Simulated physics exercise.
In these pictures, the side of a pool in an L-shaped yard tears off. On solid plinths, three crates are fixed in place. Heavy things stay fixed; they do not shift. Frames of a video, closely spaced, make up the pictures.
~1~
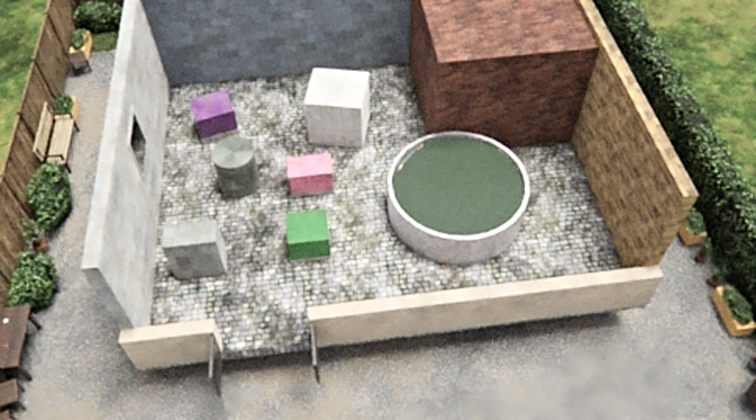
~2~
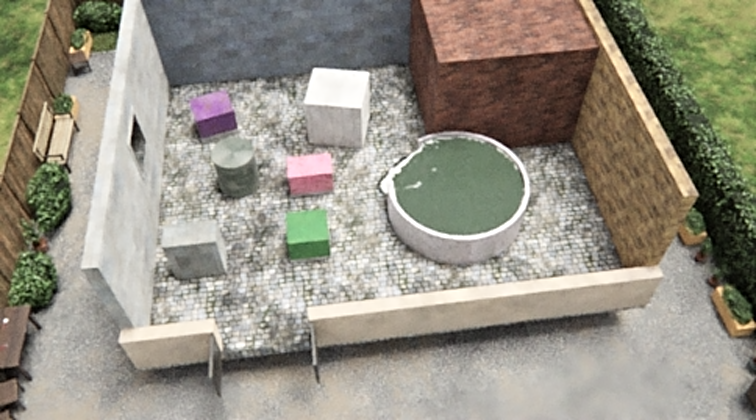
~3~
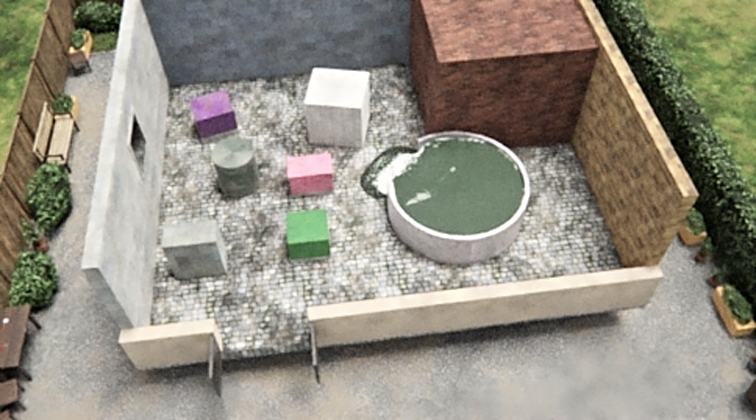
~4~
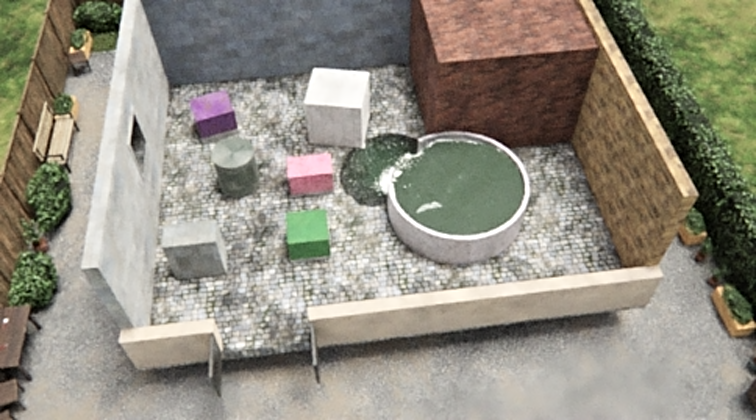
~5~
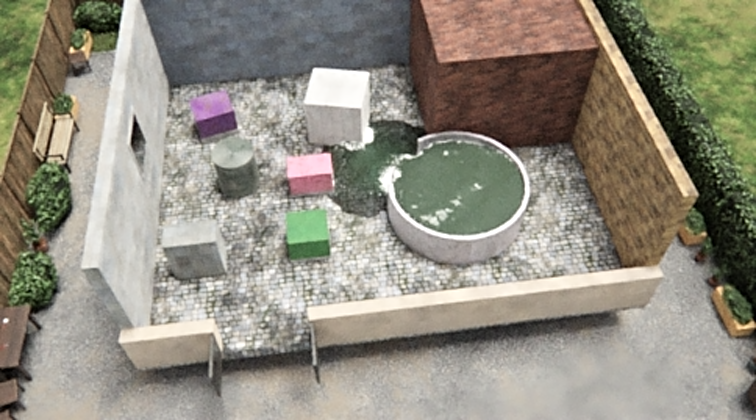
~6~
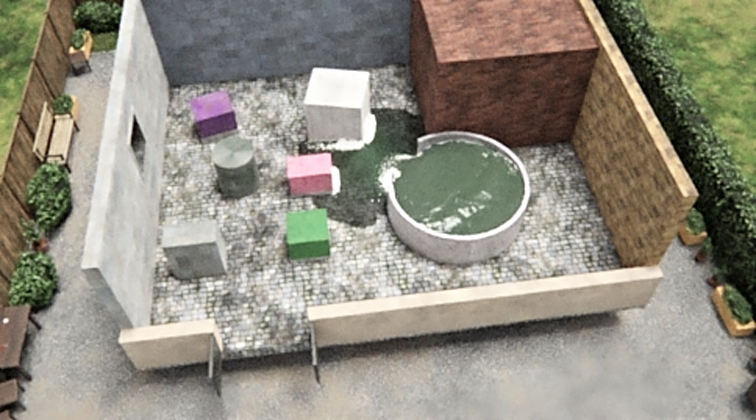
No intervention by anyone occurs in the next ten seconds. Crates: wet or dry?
Outcome: The purple crate will be within the water's reach; the pink crate will be within the water's reach; the green crate will be within the water's reach.
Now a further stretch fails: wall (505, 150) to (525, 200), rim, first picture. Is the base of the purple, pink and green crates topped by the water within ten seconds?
The purple crate is not reached; the pink crate is not reached; the green crate is reached.
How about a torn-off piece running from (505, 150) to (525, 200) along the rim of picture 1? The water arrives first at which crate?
That would be the one in green.
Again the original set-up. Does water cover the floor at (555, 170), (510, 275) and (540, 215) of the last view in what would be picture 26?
Going through them one by one, the first is spared, the second spared and the third spared.
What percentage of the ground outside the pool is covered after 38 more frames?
I'd estimate some 75 per cent.
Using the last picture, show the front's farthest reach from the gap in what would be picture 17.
Somewhere about (166, 130).
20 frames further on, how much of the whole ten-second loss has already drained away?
I get 0 percent.
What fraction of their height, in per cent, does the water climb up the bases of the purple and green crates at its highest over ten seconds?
In turn 180 and 200 per cent.
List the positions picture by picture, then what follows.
The first frame shows still water in the pool at (458, 185).
In the second frame, water pours out on the pool's far side and has run to a hidden place.
In the third frame, water pours out on the pool's far side and has run to (405, 149).
In the fourth frame, water pours out on the pool's far side and has run to (365, 143).
In the fifth frame, the front is at (327, 147), out from the gap on the pool's far side.
In the sixth frame, the front is at (302, 146), out from the gap on the pool's far side.
A moment on, water covers 20 % of the floor; the purple crate water round its plinth, the pink crate water round its plinth, the green crate water round its plinth.
Next, water covers 35 % of the floor; the purple crate water round its plinth, the pink crate water round its plinth, the green crate water round its plinth.
Then, water covers 55 % of the floor; the purple crate water round its plinth, the pink crate water round its plinth, the green crate water round its plinth.
Later, water covers 75 % of the floor; the purple crate water round its plinth, the pink crate water round its plinth, the green crate water round its plinth.
In the end, water covers 85 % of the floor; the purple crate was topped, the pink crate was topped, the green crate was topped.
